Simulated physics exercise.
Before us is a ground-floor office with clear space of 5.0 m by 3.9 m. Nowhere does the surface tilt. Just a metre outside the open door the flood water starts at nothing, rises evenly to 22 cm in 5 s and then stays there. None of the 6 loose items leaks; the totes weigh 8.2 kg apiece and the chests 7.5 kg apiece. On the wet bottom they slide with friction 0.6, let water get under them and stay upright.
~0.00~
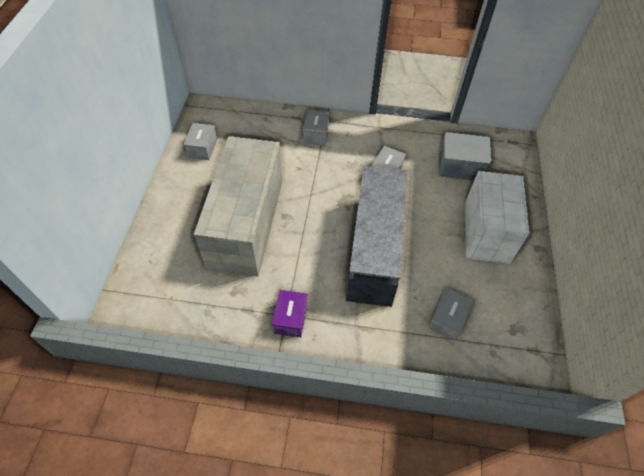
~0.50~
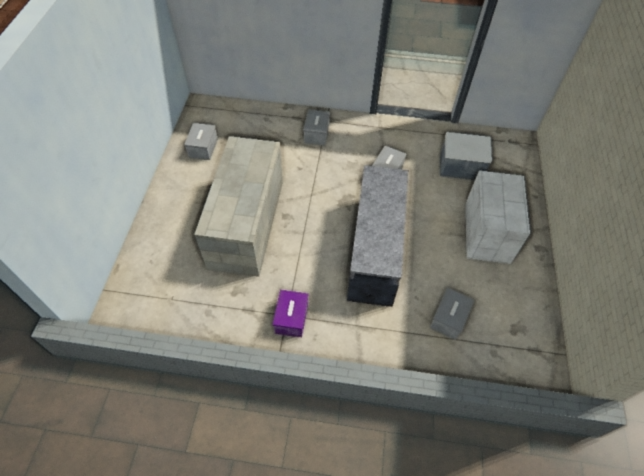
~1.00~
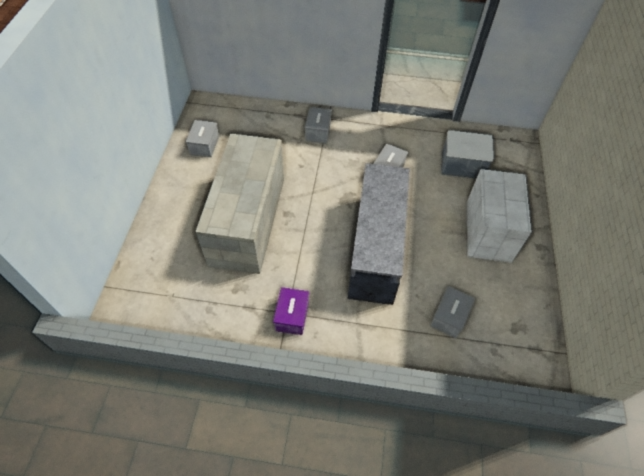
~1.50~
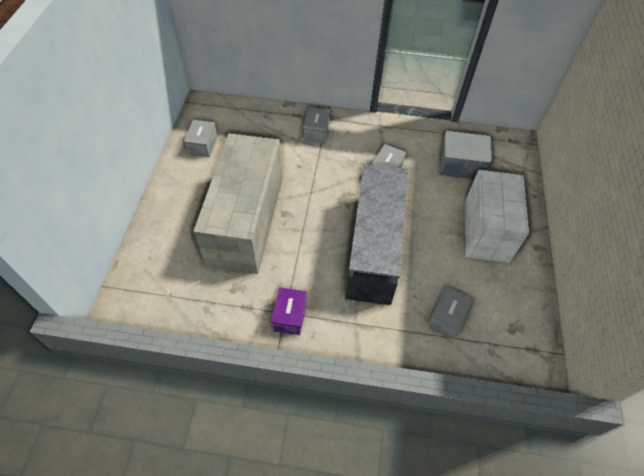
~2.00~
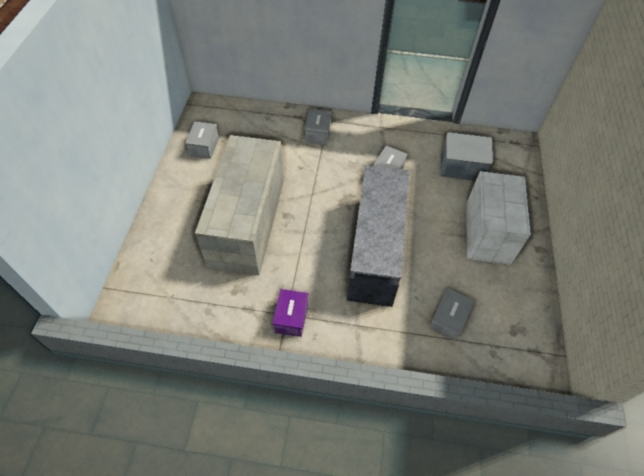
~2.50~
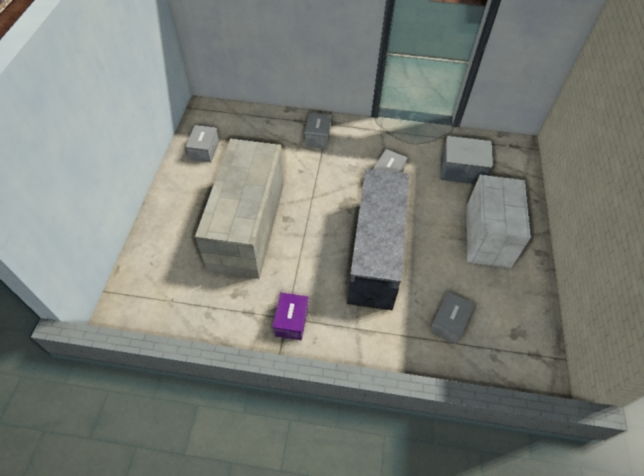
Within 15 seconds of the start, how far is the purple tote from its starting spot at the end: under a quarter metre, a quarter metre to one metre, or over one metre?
Long gone.
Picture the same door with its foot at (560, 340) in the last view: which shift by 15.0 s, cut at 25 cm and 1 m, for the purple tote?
Note: Purple tote displaced a long way.
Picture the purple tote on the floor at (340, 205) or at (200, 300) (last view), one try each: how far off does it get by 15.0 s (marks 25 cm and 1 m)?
The first start leaves it well away, the second leaves it well away.
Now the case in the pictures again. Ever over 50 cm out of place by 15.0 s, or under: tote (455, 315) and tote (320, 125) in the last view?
Well, one by one it's bigger, then not bigger.
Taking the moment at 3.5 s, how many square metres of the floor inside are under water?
About 1.5 m2.
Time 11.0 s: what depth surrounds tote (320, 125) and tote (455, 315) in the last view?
Around 2 cm and 11 cm.
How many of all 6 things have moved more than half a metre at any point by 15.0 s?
It works out to 4.
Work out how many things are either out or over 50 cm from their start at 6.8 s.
1 of them.
After 3.5 s the purple tote is near (291, 311), 0.0 m from its start, aground; 0 afloat.
After 6.8 s the purple tote is near (291, 311), 0.0 m from its start, aground; 2 afloat.
After 11.0 s the purple tote is near (176, 317), 1.2 m from its start, aground; 2 afloat.
After 15.0 s the purple tote is near (165, 188), 2.2 m from its start, afloat; 5 afloat.
